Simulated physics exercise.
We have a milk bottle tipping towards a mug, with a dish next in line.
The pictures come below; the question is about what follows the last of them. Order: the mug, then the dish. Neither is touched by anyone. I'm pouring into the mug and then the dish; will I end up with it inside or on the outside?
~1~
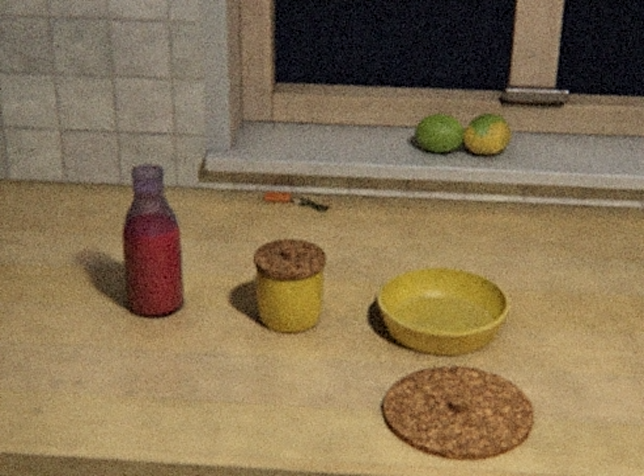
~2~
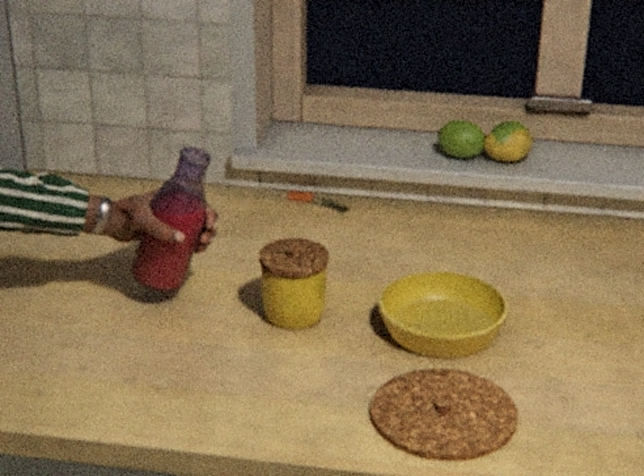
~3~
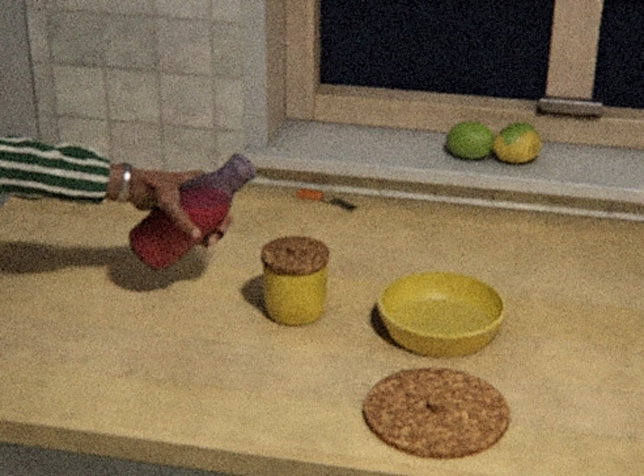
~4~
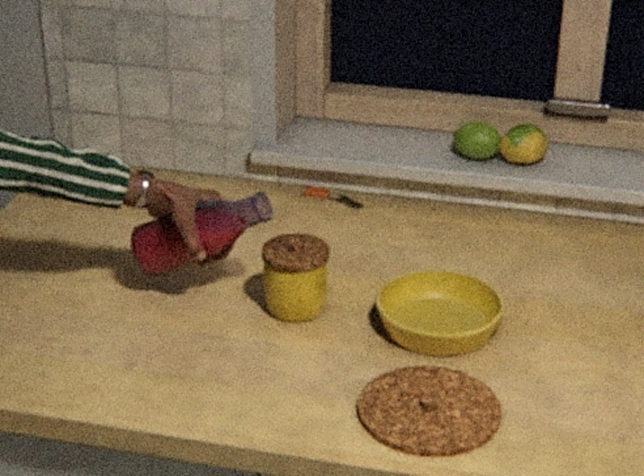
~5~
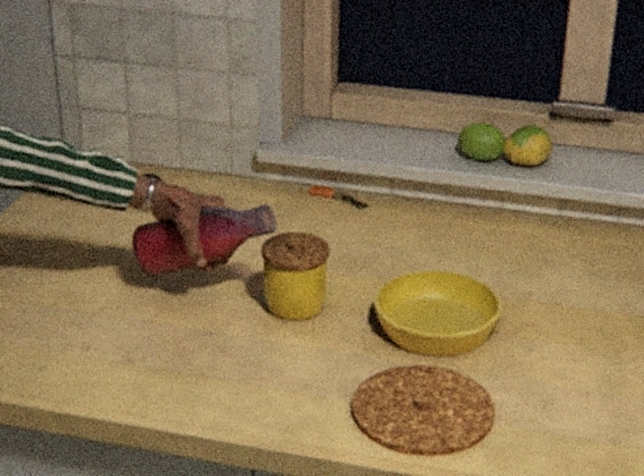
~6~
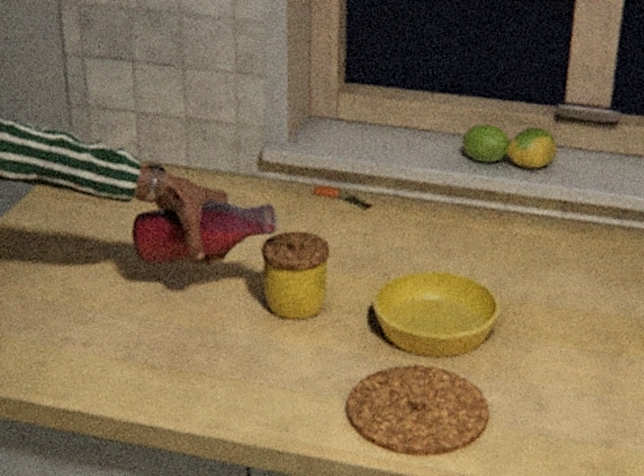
You get this: The mug has it on the outside; the dish has it inside.
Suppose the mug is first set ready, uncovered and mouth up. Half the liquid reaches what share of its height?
Estimate: Approx. 60 % of height.
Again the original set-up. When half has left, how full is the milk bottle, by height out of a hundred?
Level: Near 30 in a hundred.
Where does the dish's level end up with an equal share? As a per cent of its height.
It comes up to around 40 percent.
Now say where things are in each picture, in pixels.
In the first picture, at the start; milk bottle (151, 237) about two thirds full; mug (290, 292) with its lid on; dish (442, 314) open.
In the second picture, a hand has the milk bottle; milk bottle about two thirds full, surface at (180, 204); mug (294, 290) with its lid on.
In the third picture, tilting; milk bottle (198, 207) tipped 45° with all of its load; dish (441, 317) open.
In the fourth picture, no stream yet; milk bottle (207, 228) tipped 60° with all of its load; mug (296, 284) with its lid on.
In the fifth picture, still nothing leaves it; milk bottle (209, 235) tipped 65° with all of its load; dish (437, 316) open.
In the sixth picture, on the point of pouring; milk bottle (209, 229) tipped 70° with all of its load; mug (296, 282) with its lid on; dish (435, 317) open.
Shortly, it hits the lid of the mug and runs off.
Then, the squash goes into the dish.
At the finish, the mug is empty, in a puddle; the dish has its share inside.
